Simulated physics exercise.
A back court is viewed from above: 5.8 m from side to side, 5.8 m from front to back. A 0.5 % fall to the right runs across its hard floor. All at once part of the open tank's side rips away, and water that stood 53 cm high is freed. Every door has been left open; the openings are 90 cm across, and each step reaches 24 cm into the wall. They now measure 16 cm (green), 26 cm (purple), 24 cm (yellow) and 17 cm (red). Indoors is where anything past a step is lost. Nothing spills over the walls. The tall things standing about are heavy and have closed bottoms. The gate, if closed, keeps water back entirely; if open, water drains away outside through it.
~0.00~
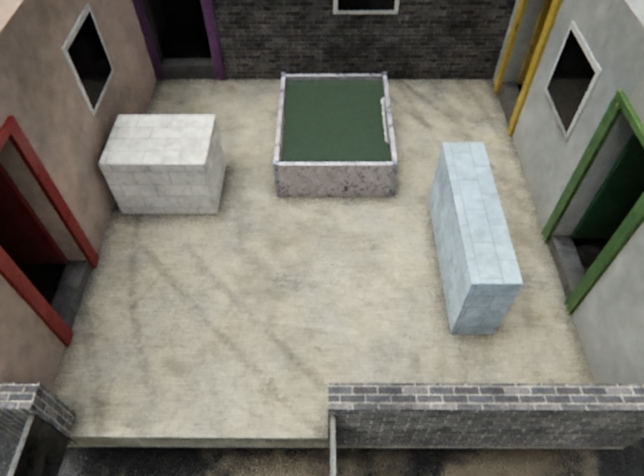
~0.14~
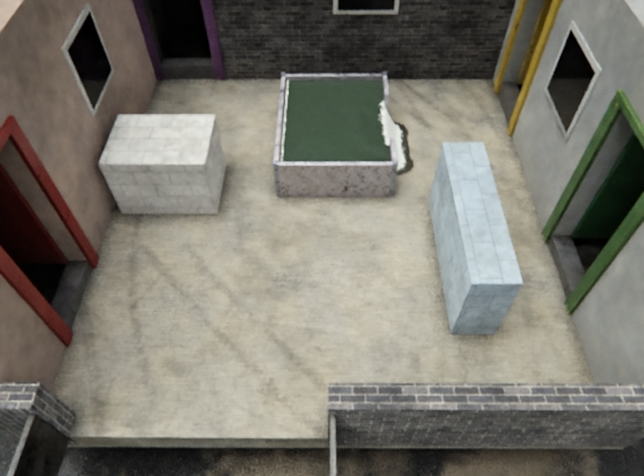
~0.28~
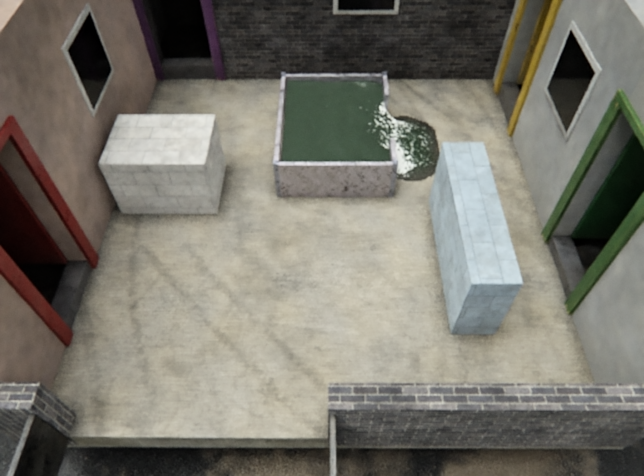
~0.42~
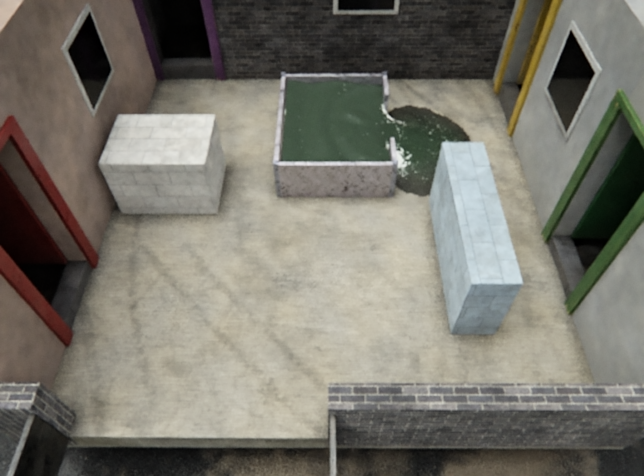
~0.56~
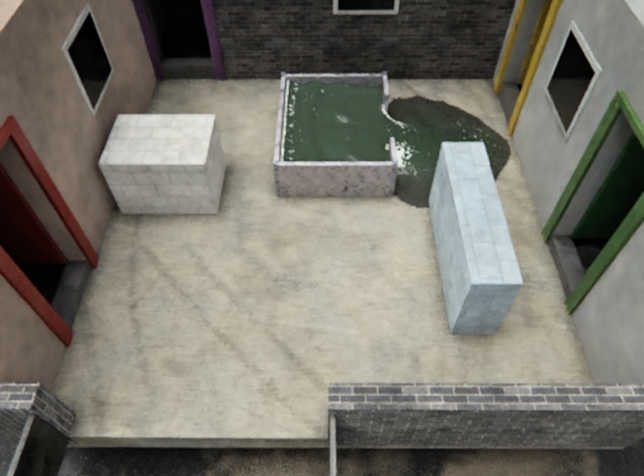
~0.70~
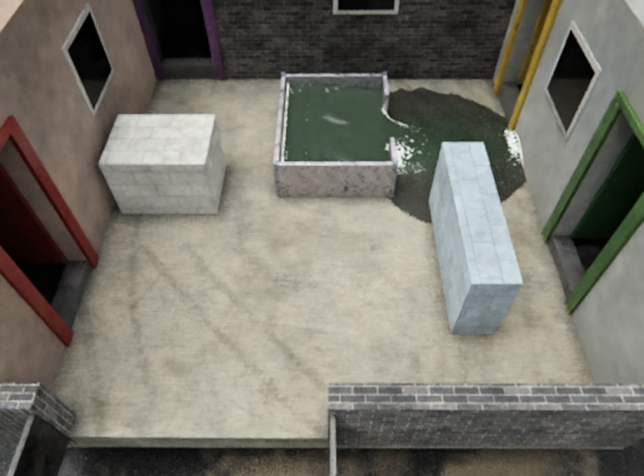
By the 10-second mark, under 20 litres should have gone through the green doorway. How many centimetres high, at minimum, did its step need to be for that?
It needed to be about 6 cm high.
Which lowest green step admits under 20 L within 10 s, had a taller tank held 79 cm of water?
The step would need to be some 10.5 cm high.
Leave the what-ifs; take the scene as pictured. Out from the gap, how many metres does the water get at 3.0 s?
Reach: Approx. 4.4 m.
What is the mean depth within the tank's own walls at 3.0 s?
Some 22 cm.
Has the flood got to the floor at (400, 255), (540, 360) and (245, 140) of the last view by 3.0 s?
Listed order - unwetted, soaked through, unwetted.
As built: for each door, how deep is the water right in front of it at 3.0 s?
At the green door the depth is 7 cm, at purple 0 cm, at yellow 20 cm and at red 0 cm.
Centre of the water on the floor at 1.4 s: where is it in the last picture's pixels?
I'd say around (389, 147).
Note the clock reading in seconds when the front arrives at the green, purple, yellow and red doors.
So green sees it at 1.4 s, purple at 4.0 s, yellow at 0.8 s and red at 7.5 s.
After 1.4 s water covers 20 % of the floor, deepest (34 cm) near (492, 80); it has not reached the green door.
After 3.0 s water covers 30 % of the floor, deepest (22 cm) near (494, 86); 7 cm at the green door, 0 litres in over its 16 cm step.
After 10.0 s water covers 95 % of the floor, deepest (10 cm) near (598, 398); 8 cm at the green door, 0 litres in over its 16 cm step.
At the green door as built, the water arrived by 1.5 s and peaked near 10 cm at 9.0 s.
Run again over the same 10 s with other heights there, 33 litres in over 5 cm, 12 litres over 7 cm. The limit of 20 litres is kept from about 6 cm up.
